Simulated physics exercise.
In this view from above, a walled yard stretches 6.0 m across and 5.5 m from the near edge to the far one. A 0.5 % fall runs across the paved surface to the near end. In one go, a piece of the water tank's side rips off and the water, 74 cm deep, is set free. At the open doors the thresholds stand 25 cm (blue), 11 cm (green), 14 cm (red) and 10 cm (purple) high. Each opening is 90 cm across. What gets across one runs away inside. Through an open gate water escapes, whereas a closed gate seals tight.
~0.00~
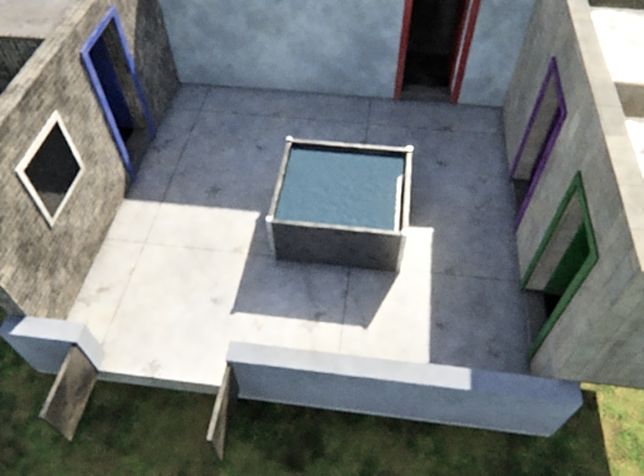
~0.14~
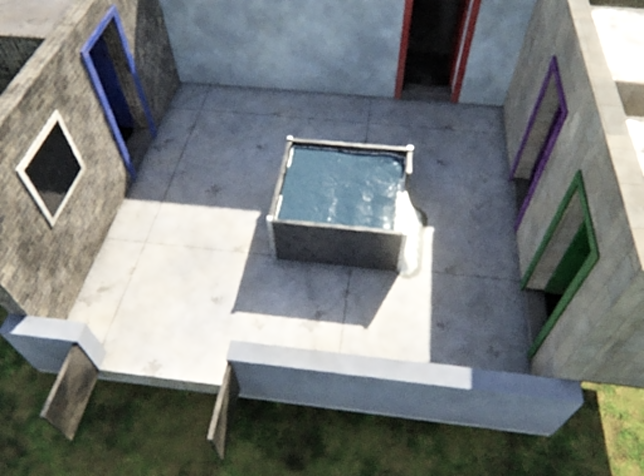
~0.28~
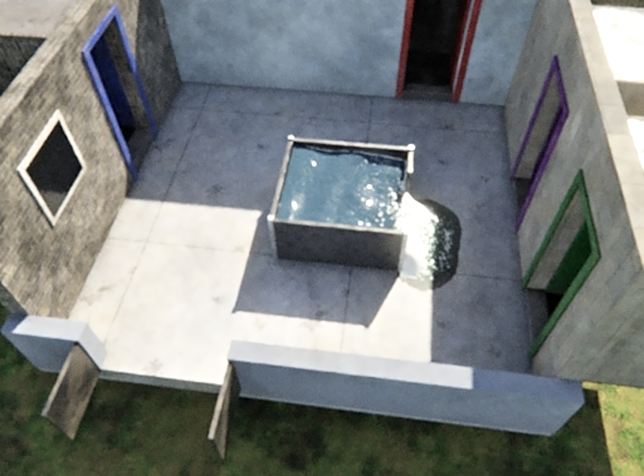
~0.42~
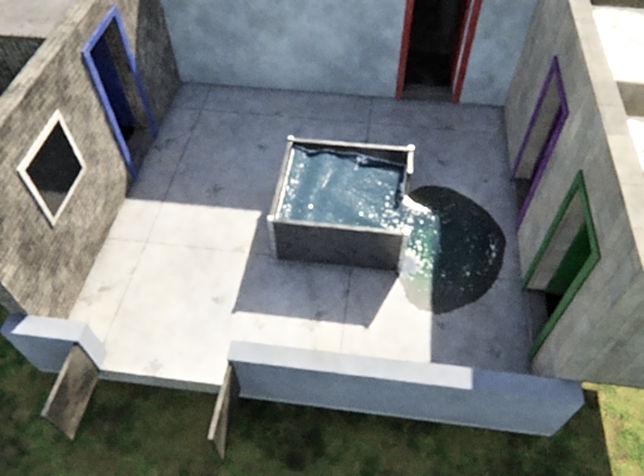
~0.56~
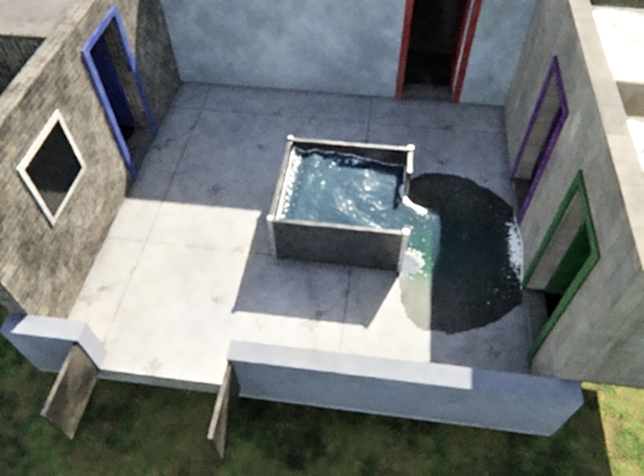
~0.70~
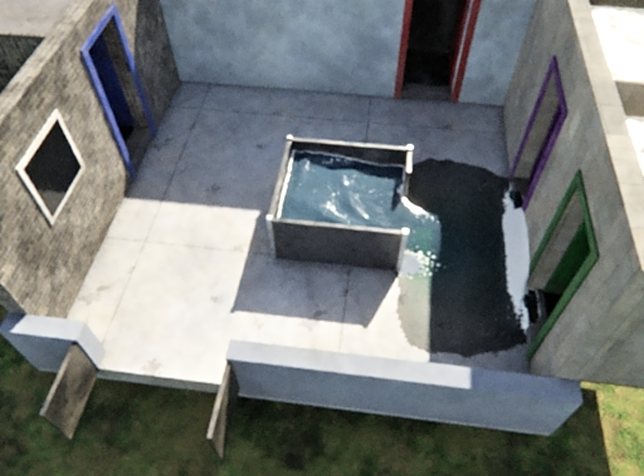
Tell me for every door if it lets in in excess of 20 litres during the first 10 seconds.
Blue door: Short; green door: Surplus; red door: Short; purple door: Surplus.
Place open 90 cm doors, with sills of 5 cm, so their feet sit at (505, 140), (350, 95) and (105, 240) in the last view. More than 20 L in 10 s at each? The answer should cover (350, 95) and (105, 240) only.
Well, the first one ends up on the low side, the second one on the high side.
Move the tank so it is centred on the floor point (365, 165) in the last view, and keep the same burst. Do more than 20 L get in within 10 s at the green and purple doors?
Well, green ends up inside the mark and purple ends up beyond the mark.
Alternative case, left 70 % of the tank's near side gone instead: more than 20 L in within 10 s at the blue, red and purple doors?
Then: Blue short of it, red short of it, purple short of it.
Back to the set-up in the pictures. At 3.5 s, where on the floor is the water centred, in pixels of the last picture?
Balance point at about (400, 237).
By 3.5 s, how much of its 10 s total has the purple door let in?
Some 95 per cent by then.
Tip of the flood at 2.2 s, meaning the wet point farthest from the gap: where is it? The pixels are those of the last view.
Roughly at pixel (493, 107).
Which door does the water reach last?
I'd say the blue one.
After 1.4 s water covers 20 % of the floor and is deepest (43 cm) near (506, 254); blue door not reached, green door 27 cm at the sill, 28 L in, red door not reached, purple door 25 cm at the sill, 33 L in.
After 2.2 s water covers 25 % of the floor and is deepest (40 cm) near (519, 401); blue door not reached, green door 22 cm at the sill, 87 L in, red door 5 cm at the sill, 0 L in, purple door 21 cm at the sill, 89 L in.
After 3.5 s water covers 55 % of the floor and is deepest (22 cm) near (519, 401); blue door not reached, green door 17 cm at the sill, 124 L in, red door 12 cm at the sill, 1 L in, purple door 14 cm at the sill, 122 L in.
After 6.0 s water covers 90 % of the floor and is deepest (12 cm) near (504, 399); blue door 4 cm at the sill, 0 L in, green door 10 cm at the sill, 144 L in, red door 7 cm at the sill, 1 L in, purple door 7 cm at the sill, 131 L in.
After 10.0 s water covers 95 % of the floor and is deepest (8 cm) near (56, 344); blue door 7 cm at the sill, 0 L in, green door 5 cm at the sill, 145 L in, red door 3 cm at the sill, 1 L in, purple door 4 cm at the sill, 131 L in.
